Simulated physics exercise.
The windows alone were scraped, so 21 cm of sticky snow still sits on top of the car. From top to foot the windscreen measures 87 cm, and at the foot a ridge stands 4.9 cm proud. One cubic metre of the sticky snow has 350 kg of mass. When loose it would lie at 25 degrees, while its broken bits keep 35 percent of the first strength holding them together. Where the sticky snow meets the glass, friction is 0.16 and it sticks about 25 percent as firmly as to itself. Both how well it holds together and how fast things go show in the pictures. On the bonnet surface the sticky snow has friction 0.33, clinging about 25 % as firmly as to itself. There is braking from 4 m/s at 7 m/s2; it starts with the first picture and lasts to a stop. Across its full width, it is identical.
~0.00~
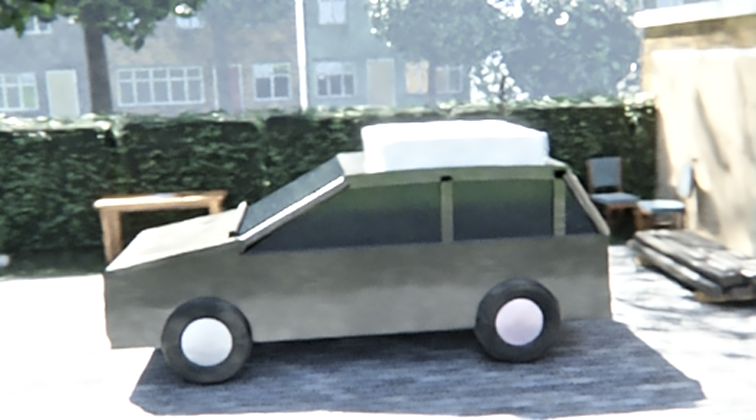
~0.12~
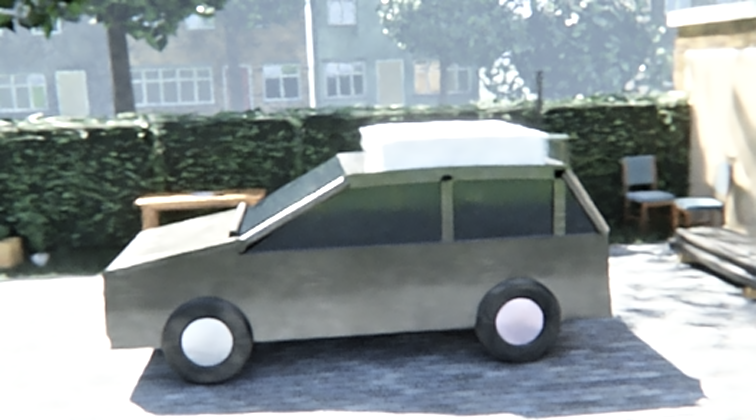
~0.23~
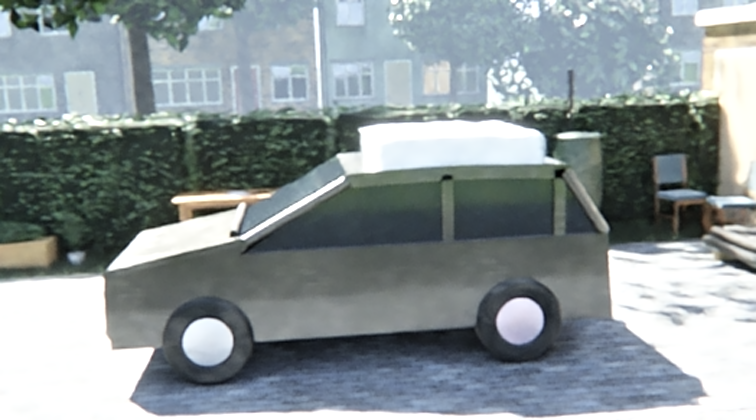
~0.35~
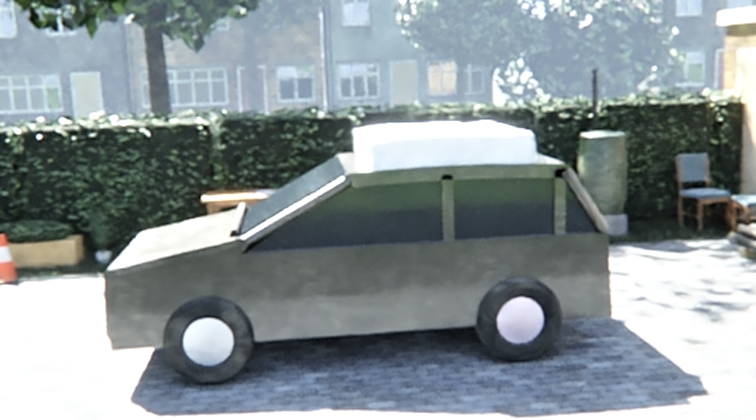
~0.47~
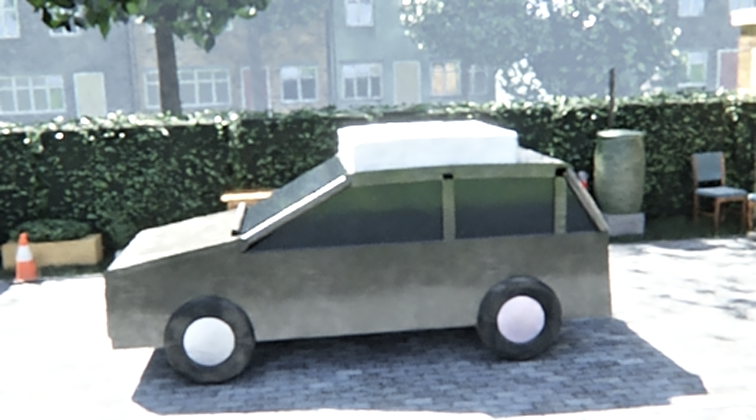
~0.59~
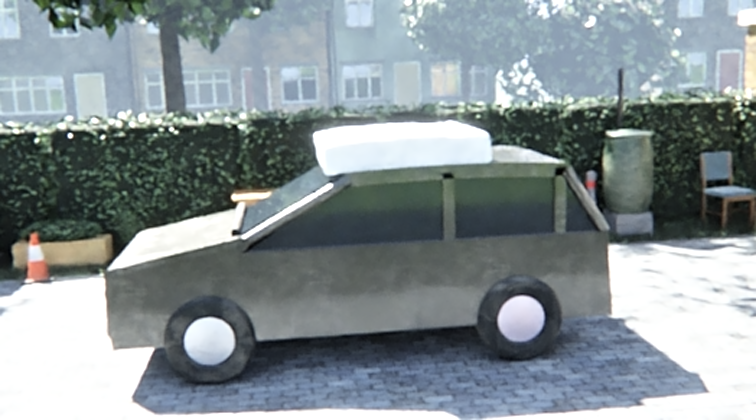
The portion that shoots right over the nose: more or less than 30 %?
Result: Upwards of 30 %.
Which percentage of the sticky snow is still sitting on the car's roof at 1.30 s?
I'd say close to 0 in a hundred.
After 0.91 s, 25 % of the snow is on the roof, 62 % on the glass, 13 % on the bonnet and none has gone off the nose.
After 1.30 s, none of the snow is on the roof, 32 % on the glass, 64 % on the bonnet and 4 % has gone off the nose.
After 1.69 s, none of the snow is on the roof, 12 % on the glass, 63 % on the bonnet and 25 % has gone off the nose.
After 2.07 s, none of the snow is on the roof, 12 % on the glass, 36 % on the bonnet and 52 % has gone off the nose.
After 2.70 s, none of the snow is on the roof, 12 % on the glass, 26 % on the bonnet and 62 % has gone off the nose.
